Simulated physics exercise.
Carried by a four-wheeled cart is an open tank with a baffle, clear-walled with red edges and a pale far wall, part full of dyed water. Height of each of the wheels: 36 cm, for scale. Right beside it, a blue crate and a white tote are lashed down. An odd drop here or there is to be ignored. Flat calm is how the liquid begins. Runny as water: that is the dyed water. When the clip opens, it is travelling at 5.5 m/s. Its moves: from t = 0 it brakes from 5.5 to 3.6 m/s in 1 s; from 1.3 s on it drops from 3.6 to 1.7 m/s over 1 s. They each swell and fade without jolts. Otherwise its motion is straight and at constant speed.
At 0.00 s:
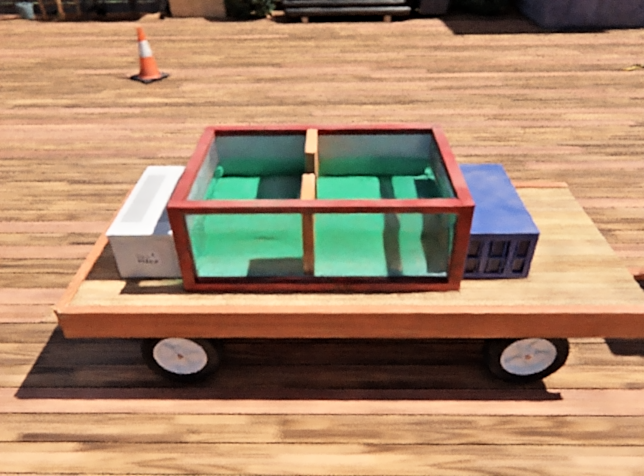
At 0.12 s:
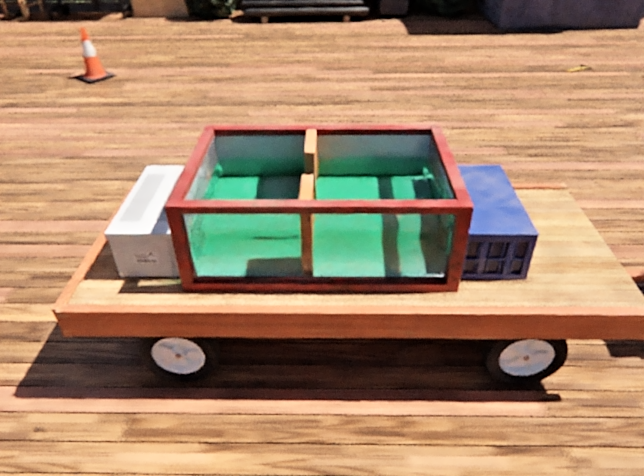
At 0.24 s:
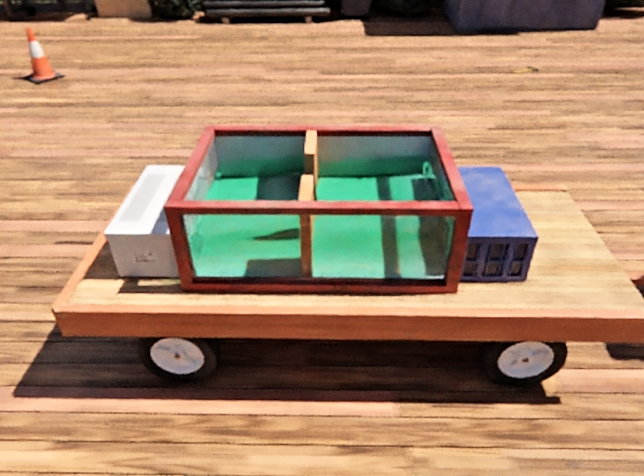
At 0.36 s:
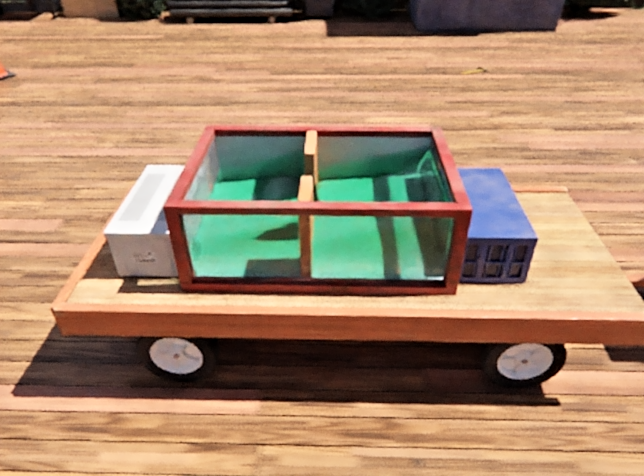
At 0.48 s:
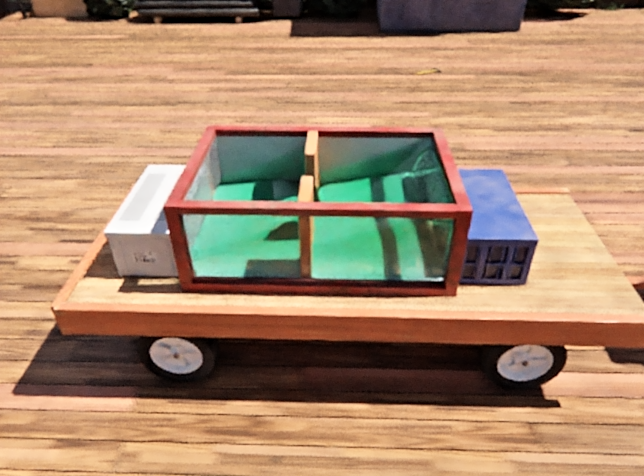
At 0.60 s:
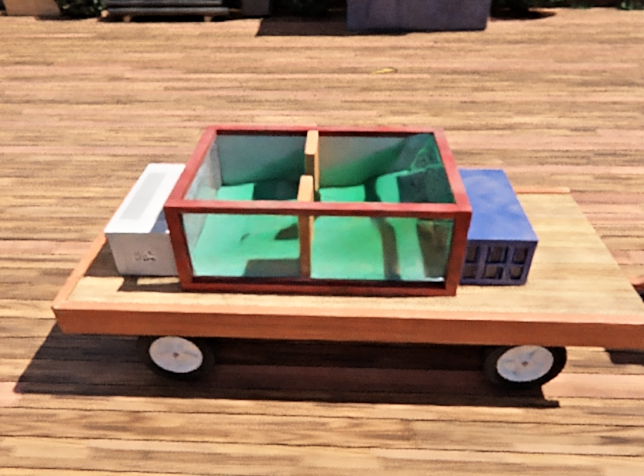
The clip opens on a wooden cart carrying a red-edged clear tank of level green liquid between a white tote and a blue crate. The cart rolls right as an orange cone slips out of view at left, then it slows, and the liquid gradually slopes up toward the right end.
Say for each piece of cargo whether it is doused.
Looking at each: The blue crate gets struck, and the white tote remains untouched.
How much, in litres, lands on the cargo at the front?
About 1 L.
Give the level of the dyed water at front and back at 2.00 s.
The level sits near 36 cm in front and near 12 cm behind.
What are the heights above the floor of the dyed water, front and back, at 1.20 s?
I'd say some 26 centimetres in front and some 18 centimetres behind.
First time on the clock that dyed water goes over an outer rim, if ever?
Looks like it happens close to 0.9 s in.
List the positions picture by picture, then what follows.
In the first picture, the dyed water reaches (432, 219) at the front end; it reaches (211, 220) at the back end; no slope yet; board top at (308, 187) and (310, 153); the front is on the right, levels are read along the near wall; the blue crate stands at the front; the white tote stands at the back; a wheel hub at (179, 361).
In the second picture, the dyed water reaches (431, 219) at the front end; it reaches (209, 219) at the back end; no slope yet.
In the third picture, the dyed water reaches (210, 225) at the back end; it is heaped 3° towards the front.
In the fourth picture, the dyed water reaches (210, 230) at the back end; it is heaped 7° towards the front.
In the fifth picture, the dyed water reaches (433, 202) at the front end; it reaches (211, 237) at the back end; it is heaped 12° towards the front.
In the sixth picture, the dyed water reaches (434, 195) at the front end; it reaches (212, 240) at the back end; it is heaped 14° towards the front; a wheel hub at (174, 360).
Then, 1.20 s in, it stands 18 cm high behind and 27 cm in front; 1 per cent has gone over the front.
Then, 2.00 s in, it stands 11 cm high behind and 36 cm in front; 1 per cent has gone over the front.
Then, 2.80 s in, it stands 21 cm high behind and 24 cm in front; 1 per cent has gone over the front.
Then, 5.28 s in, 1 per cent has gone over the front; the blue crate has caught about a litre and the white tote nothing.
